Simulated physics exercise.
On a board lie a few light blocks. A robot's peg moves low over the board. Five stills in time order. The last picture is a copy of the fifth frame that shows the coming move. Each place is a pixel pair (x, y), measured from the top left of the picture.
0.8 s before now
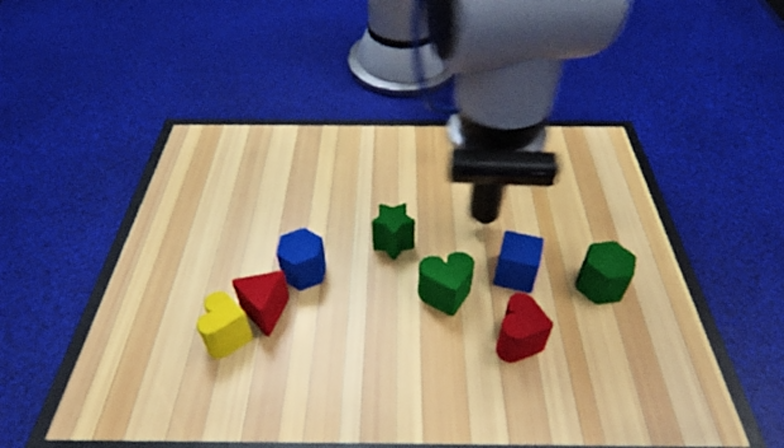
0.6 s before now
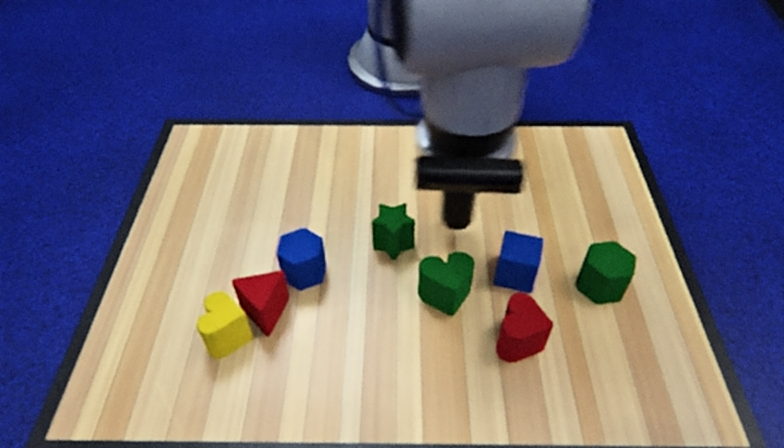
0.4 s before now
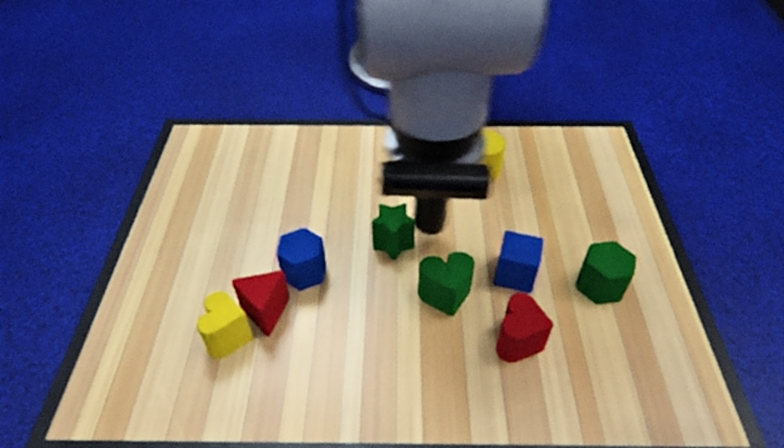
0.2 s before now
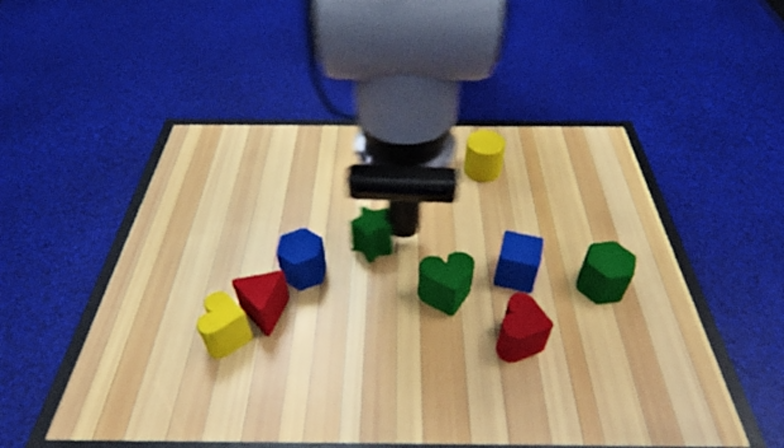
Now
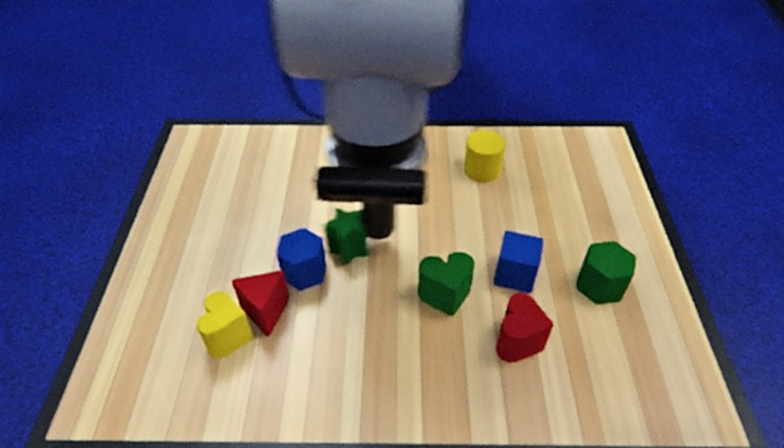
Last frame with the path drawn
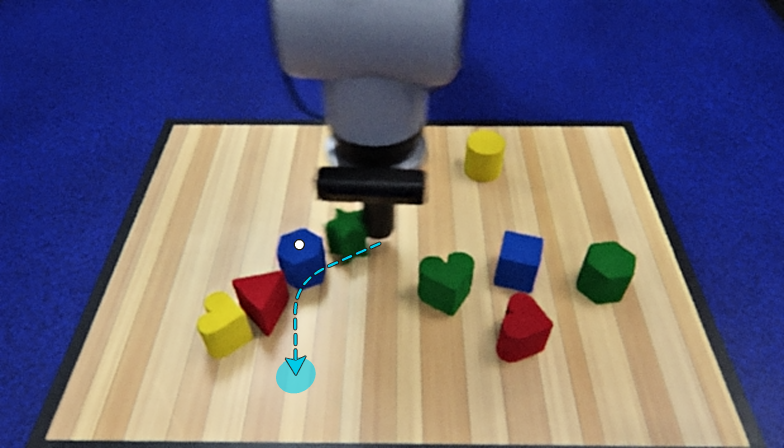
A robot arm with a dark peg reaches from the back over a striped wooden board on a blue surface, seen from the front and above by a still camera. A yellow heart, red three-sided block and blue hexagon lie left, a green star and heart centrally, and a blue block, red heart and green hexagon right. The peg glides left, uncovering a yellow cylinder behind, and pushes the star toward the blue hexagon.
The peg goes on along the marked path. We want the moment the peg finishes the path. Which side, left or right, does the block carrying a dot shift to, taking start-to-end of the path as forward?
To the right.
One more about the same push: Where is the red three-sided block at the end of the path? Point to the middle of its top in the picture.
Around pixel (245, 329).
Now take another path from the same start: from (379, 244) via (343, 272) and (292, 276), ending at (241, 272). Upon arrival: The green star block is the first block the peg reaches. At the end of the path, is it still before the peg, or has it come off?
Prediction: Slipped aside.
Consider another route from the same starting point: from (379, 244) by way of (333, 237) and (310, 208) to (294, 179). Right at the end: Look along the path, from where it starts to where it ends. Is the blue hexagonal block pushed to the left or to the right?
Left-hand side.
Path on the board, from (379, 244) over (325, 268) and (295, 314) to (296, 375); the dot is on the blue hexagonal block.
What follows on the original path. One third of the way, peg (322, 253); blue hexagonal block (250, 255), turned 10° anticlockwise; green star block (288, 235), turned 25° clockwise.
Two thirds of the way, peg (292, 300); yellow heart-shaped block (206, 317), turned 25° clockwise; red three-sided block (243, 308), turned 25° clockwise; blue hexagonal block (233, 256), turned 30° anticlockwise; green star block (277, 239), turned 55° clockwise.
At the end, peg (292, 362); yellow heart-shaped block (202, 318), turned 40° clockwise; red three-sided block (245, 329), turned 80° clockwise; blue hexagonal block (233, 256), turned 30° anticlockwise; green star block (277, 239), turned 55° clockwise.
